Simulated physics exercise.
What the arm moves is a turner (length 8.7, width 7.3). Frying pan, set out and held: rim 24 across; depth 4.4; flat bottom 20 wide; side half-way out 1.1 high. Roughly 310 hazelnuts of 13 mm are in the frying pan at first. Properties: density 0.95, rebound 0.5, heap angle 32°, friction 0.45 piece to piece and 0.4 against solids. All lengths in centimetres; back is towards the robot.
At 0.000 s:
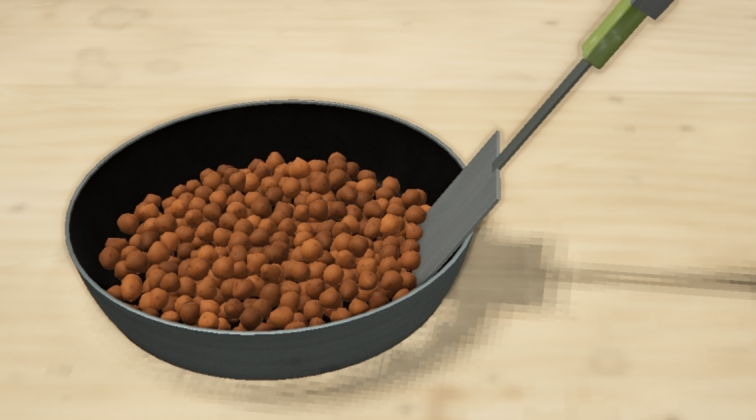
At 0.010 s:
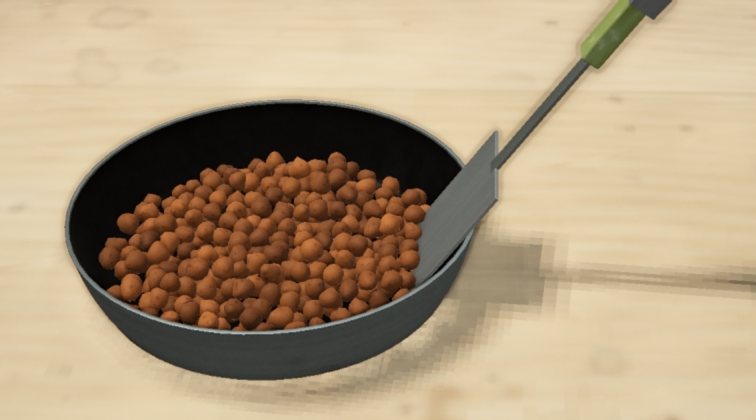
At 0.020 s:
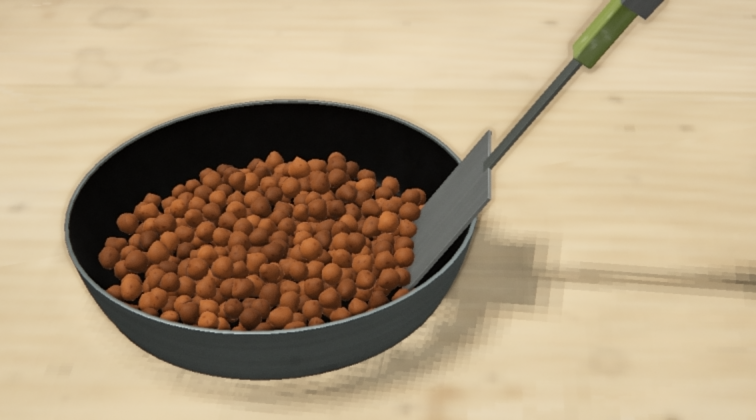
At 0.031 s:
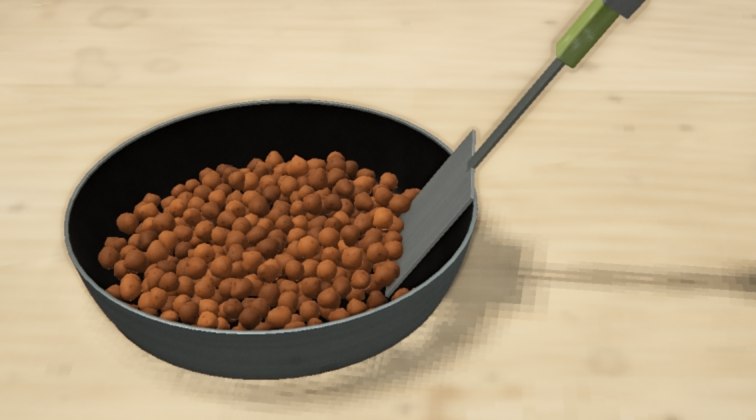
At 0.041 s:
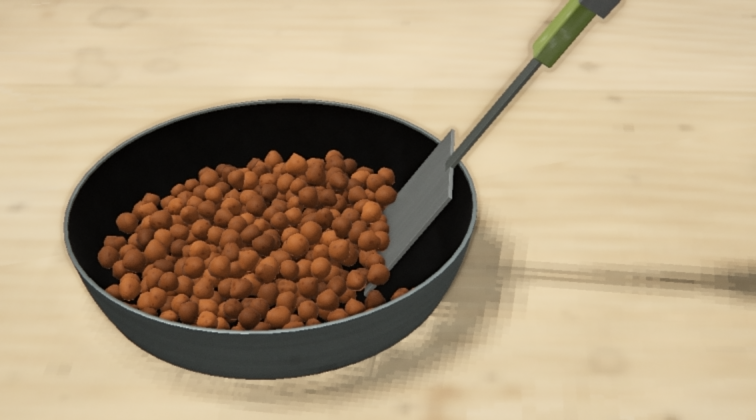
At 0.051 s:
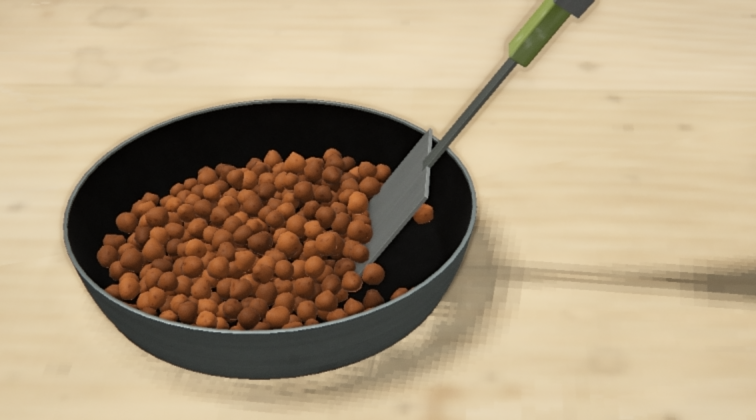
A turner slides left through the pan, pushing the brown hazelnuts away from the right side.
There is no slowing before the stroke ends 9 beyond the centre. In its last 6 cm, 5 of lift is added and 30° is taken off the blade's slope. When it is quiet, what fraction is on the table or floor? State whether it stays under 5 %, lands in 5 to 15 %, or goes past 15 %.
It goes past 15 %.
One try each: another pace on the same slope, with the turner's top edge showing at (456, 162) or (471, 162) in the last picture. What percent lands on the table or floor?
I'd estimate close to 15 and 10 in a hundred.
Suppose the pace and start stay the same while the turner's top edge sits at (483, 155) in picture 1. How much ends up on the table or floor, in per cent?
Near 25 in a hundred.
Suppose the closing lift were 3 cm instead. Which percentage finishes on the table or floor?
Roughly 25 per cent.
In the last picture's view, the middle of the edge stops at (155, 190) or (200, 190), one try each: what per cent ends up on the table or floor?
About 20 and 15 per cent.
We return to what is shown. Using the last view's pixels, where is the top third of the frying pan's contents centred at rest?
The centre sits at about (170, 249).
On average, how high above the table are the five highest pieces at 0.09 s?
Estimated height above table: Approx. 6 cm.
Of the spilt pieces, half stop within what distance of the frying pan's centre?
Roughly 48 cm.
After 0.09 s, sloping 55°, highest piece 7 above the table; 313 in the frying pan.
After 0.12 s, sloping 48°, highest piece 8 above the table; 313 in the frying pan.
After 0.34 s, sloping 25°, highest piece 15 above the table; 235 in the frying pan, 44 on the table or floor, 34 on the blade or in flight.
After 1.39 s, sloping 25°, highest piece 3 above the table; 235 in the frying pan, 78 on the table or floor.
At rest, 235 in the frying pan, 78 on the table or floor. That is 25 % on the table or floor.
